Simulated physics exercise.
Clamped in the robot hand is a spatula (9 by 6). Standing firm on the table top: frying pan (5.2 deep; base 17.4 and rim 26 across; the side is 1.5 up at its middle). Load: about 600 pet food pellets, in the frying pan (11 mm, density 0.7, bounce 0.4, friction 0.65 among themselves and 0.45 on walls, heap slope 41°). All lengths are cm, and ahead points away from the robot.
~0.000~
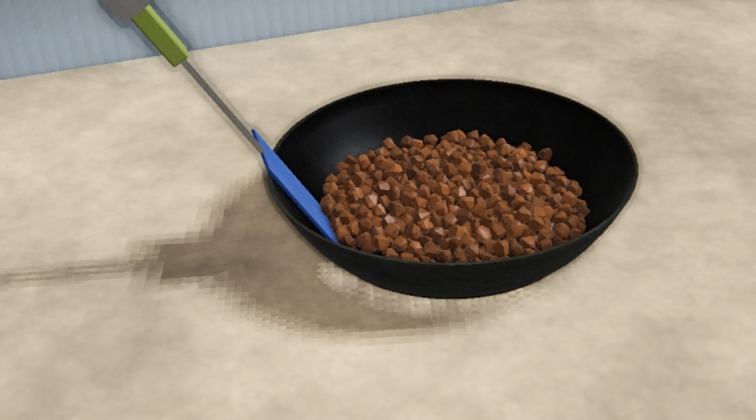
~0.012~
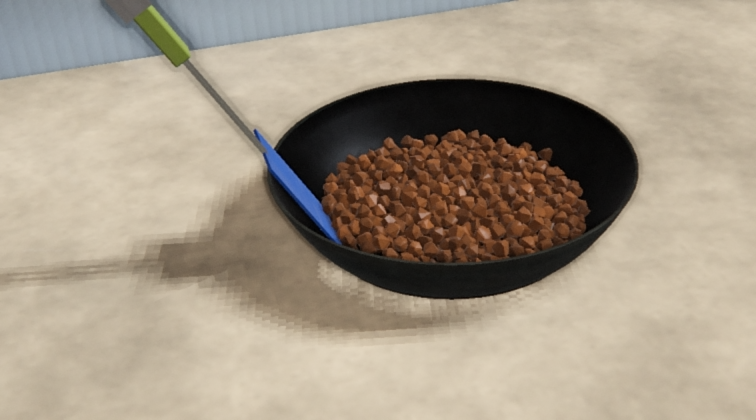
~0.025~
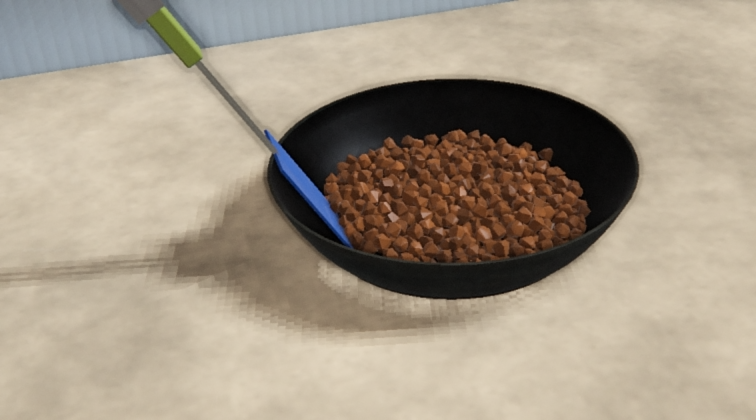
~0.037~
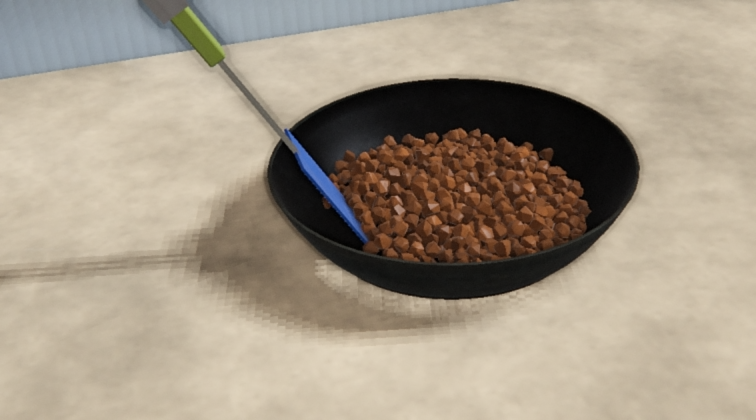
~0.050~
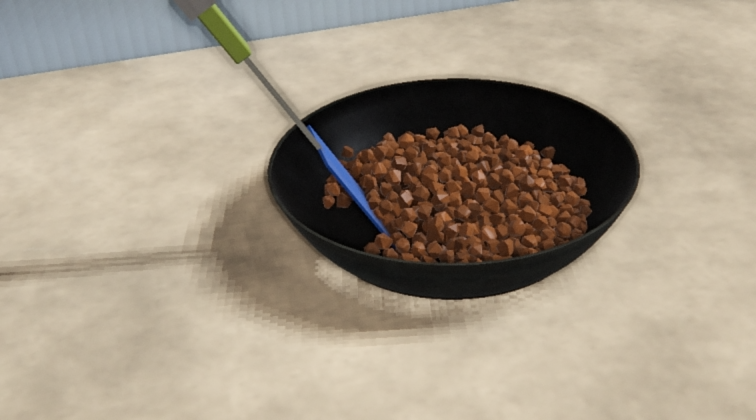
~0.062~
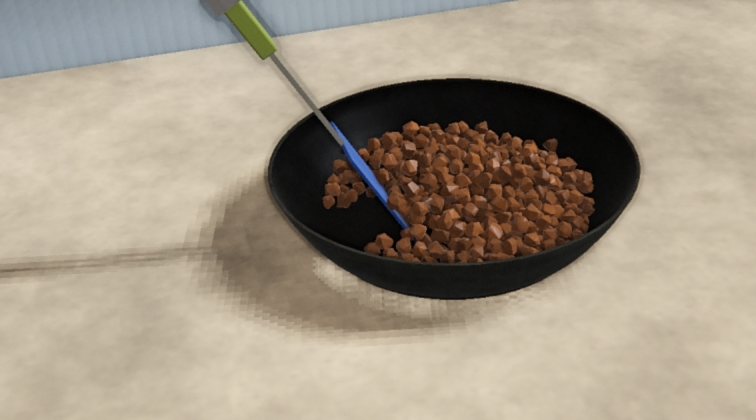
At first a blue spatula with a green and grey handle rests against the left inner side of a black frying pan heaped with brown pellets. It then moves steadily right into the heap, pushing pellets together and baring some dark pan behind it, while a few pellets remain at left.
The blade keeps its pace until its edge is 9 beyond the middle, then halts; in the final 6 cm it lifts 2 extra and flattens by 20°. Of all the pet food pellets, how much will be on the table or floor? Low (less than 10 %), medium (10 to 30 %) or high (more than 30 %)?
Share on the table or floor: Medium (10 to 30 %).
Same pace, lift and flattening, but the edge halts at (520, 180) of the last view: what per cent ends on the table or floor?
Some 10 per cent.
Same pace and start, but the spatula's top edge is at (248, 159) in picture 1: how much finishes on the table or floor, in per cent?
About 20 per cent.
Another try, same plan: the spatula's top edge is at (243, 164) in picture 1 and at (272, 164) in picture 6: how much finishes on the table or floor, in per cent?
Some 0 per cent.
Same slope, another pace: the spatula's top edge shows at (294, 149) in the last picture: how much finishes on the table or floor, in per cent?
About 5 per cent.
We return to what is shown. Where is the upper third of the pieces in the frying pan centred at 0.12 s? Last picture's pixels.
Near (514, 157).
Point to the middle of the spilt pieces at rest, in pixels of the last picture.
Around (709, 158).
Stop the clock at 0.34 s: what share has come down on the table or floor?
Roughly 10 per cent.
After 0.09 s, sloping 60°, highest piece 7 above the table; 598 in the frying pan.
After 0.12 s, sloping 55°, highest piece 8 above the table; 598 in the frying pan.
After 0.34 s, sloping 40°, highest piece 10 above the table; 481 in the frying pan, 74 on the table or floor, 43 on the blade or in flight.
After 1.39 s, sloping 40°, highest piece 6 above the table; 481 in the frying pan, 117 on the table or floor.
In the end, 481 in the frying pan, 117 on the table or floor. That is 20 % on the table or floor.
